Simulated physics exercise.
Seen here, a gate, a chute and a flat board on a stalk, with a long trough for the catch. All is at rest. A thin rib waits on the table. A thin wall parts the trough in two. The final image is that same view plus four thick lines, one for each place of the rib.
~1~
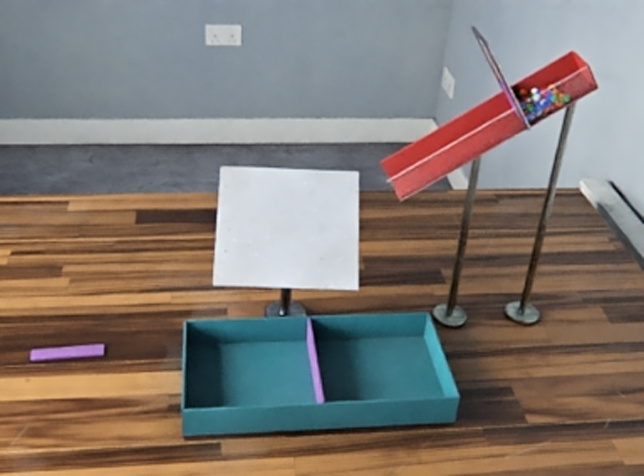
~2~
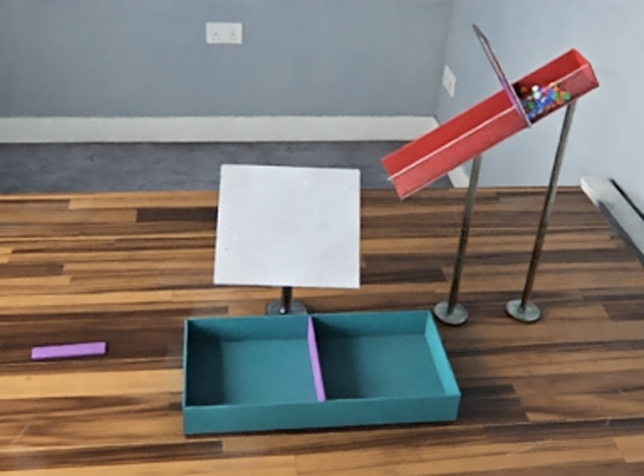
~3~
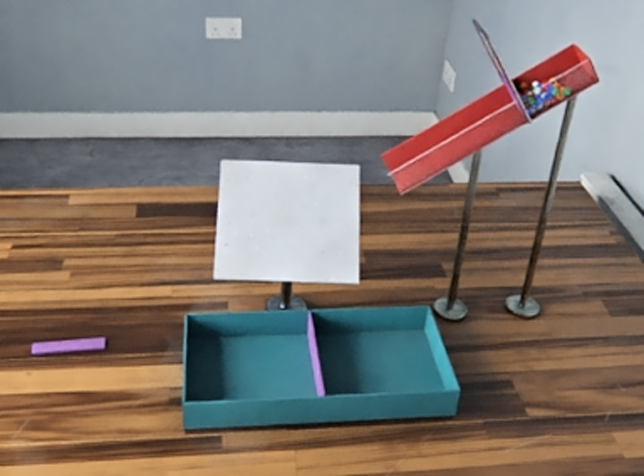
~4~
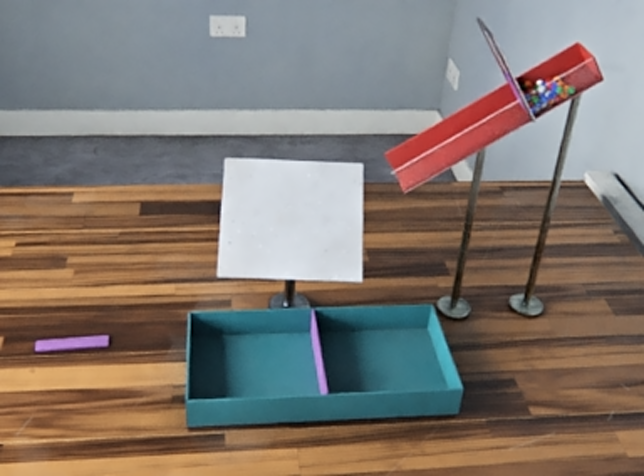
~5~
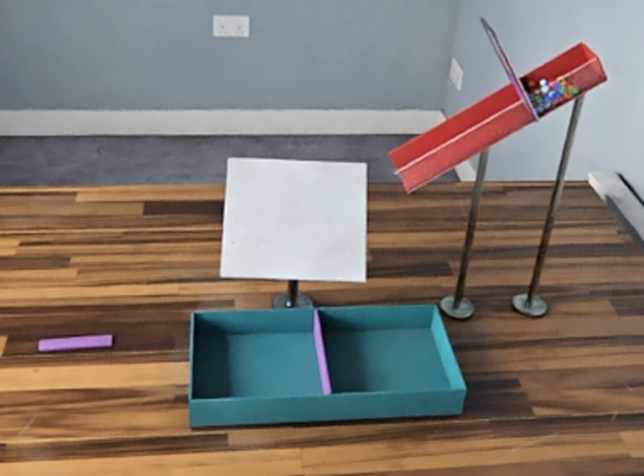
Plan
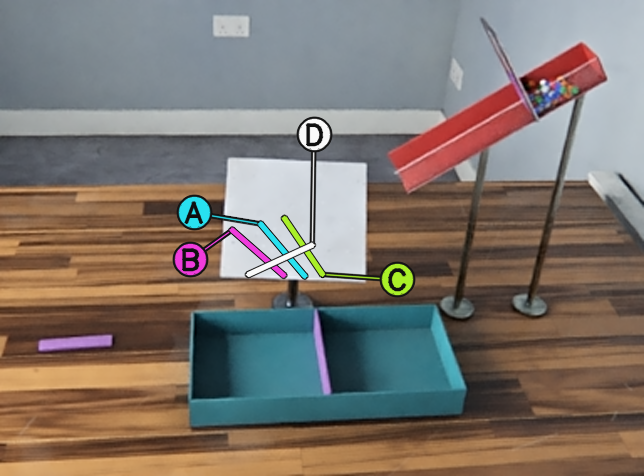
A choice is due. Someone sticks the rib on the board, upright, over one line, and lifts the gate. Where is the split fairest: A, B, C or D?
It is A.
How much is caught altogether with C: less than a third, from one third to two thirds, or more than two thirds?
It is more than two thirds.
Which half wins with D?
The left half.
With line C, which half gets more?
The right half.
On the marked copy, line A from (260, 223) to (304, 276); line B from (232, 229) to (283, 275); line C from (284, 218) to (322, 274); line D from (312, 245) to (248, 274).
If A is chosen, of what is caught, about half in the left half, about half in the right.
If B is chosen, of what is caught, most in the left half, a small part in the right.
If C is chosen, of what is caught, about a quarter in the left half, most in the right.
If D is chosen, of what is caught, most in the left half, a small part in the right.
